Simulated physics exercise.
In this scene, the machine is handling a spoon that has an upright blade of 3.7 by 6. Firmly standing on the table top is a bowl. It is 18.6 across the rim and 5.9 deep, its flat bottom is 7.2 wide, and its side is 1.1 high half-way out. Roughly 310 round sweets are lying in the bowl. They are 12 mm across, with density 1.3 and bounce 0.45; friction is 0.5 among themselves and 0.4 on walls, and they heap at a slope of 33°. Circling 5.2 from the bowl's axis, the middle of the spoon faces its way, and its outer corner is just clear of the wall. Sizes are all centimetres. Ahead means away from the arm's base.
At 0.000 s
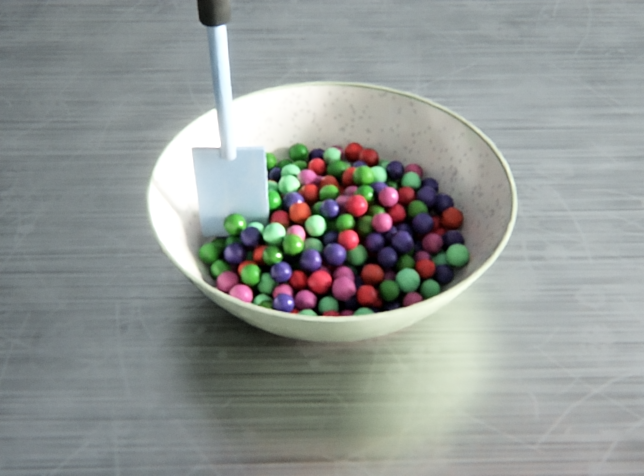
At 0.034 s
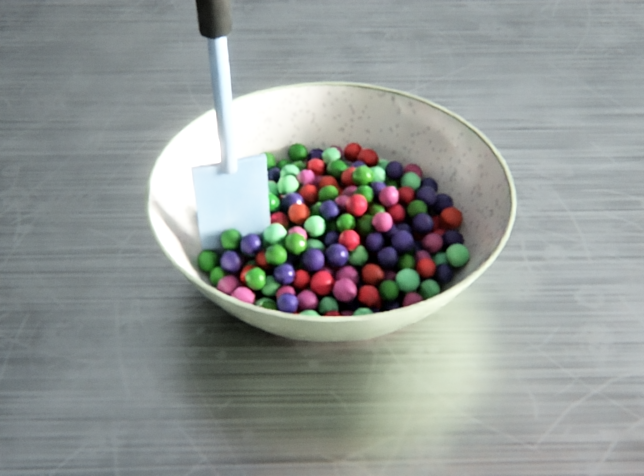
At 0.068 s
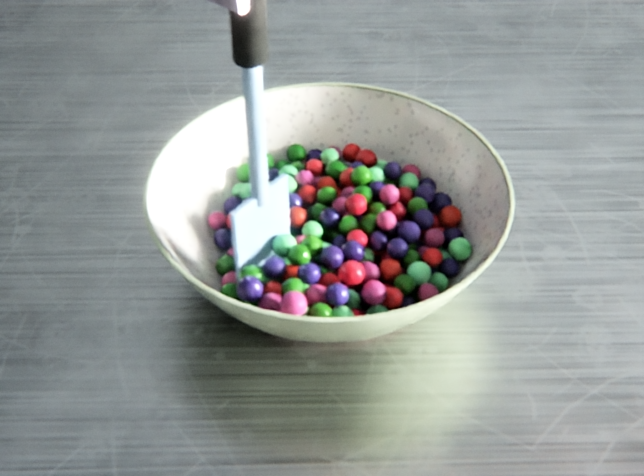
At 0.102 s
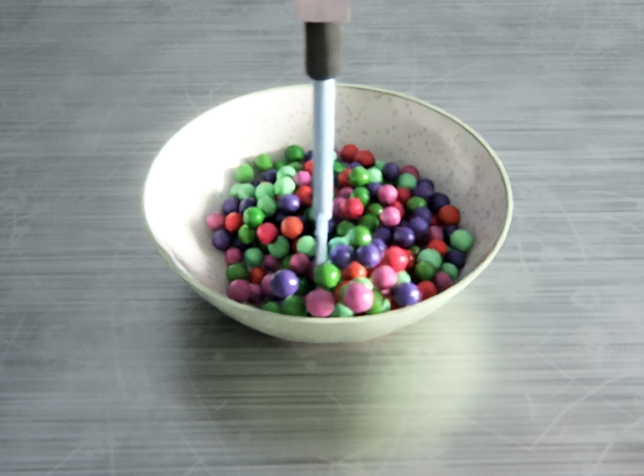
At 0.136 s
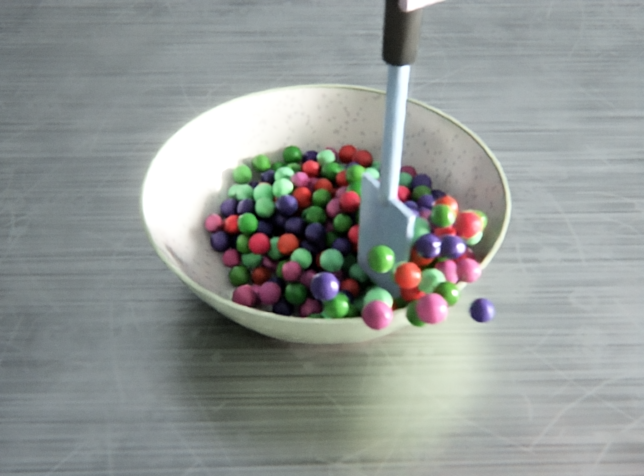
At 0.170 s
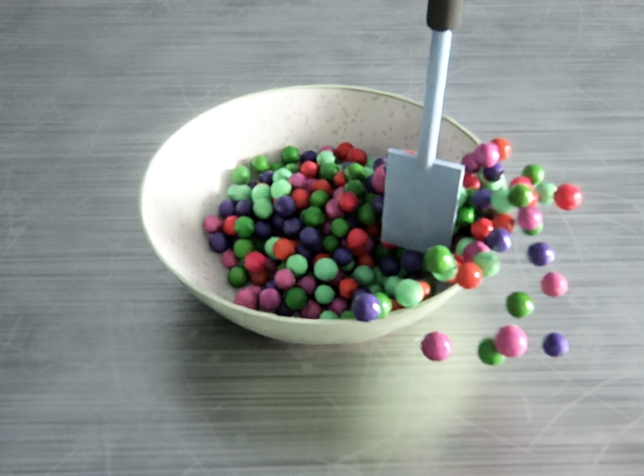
On a brushed metal table, a flat-bladed tool swept from the left of a speckled bowl around its near side to the right, pushing colorful little balls along and sending some over the rim.
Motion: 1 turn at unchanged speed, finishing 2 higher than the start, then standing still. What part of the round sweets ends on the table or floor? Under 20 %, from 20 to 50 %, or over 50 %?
From 20 to 50 %.
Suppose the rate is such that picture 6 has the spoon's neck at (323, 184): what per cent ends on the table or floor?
Some 15 %.
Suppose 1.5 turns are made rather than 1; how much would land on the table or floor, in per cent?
Then roughly 35 percent.
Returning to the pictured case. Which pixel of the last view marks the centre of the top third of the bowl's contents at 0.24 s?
That third sits centred at about (353, 155).
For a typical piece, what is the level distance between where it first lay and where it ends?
Distance: Close to 4 cm.
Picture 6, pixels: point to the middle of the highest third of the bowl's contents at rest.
About (291, 232).
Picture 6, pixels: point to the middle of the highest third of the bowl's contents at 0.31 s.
Near (252, 169).
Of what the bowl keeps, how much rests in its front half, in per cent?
Close to 50 in a hundred.
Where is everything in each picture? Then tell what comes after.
The spoon neck at (225, 123), 0° round; upper third of the load around (336, 223), from x 210 to 460, top at y 155; 306 in the bowl, in the first frame.
The spoon neck at (226, 136), 15° round; upper third of the load around (334, 227), from x 210 to 460, top at y 155, in the second frame.
The spoon neck at (258, 168), 50° round; upper third of the load around (339, 245), from x 220 to 460, top at y 155, in the third frame.
The spoon neck at (322, 182), 86° round; upper third of the load around (362, 249), from x 215 to 460, top at y 155; 305 in the bowl, 1 in flight or on the tool, in the fourth frame.
The spoon neck at (390, 168), 121° round; upper third of the load around (406, 233), from x 215 to 480, top at y 155; 300 in the bowl, 6 in flight or on the tool, in the fifth frame.
The spoon neck at (429, 133), 157° round; upper third of the load around (438, 203), from x 215 to 565, top at y 150; 286 in the bowl, 20 in flight or on the tool, in the sixth frame.
After 0.24 s, 230° round, highest piece 11 above the table; 264 in the bowl, 3 on the table or floor, 39 in flight or on the tool.
After 0.31 s, 303° round, highest piece 11 above the table; 244 in the bowl, 28 on the table or floor, 34 in flight or on the tool.
After 0.54 s, 0° round, highest piece 4 above the table; 225 in the bowl, 81 on the table or floor.
After 1.24 s, 0° round, highest piece 4 above the table; 225 in the bowl, 81 on the table or floor.
In the end, 225 in the bowl, 81 on the table or floor. That is 26 % on the table or floor.
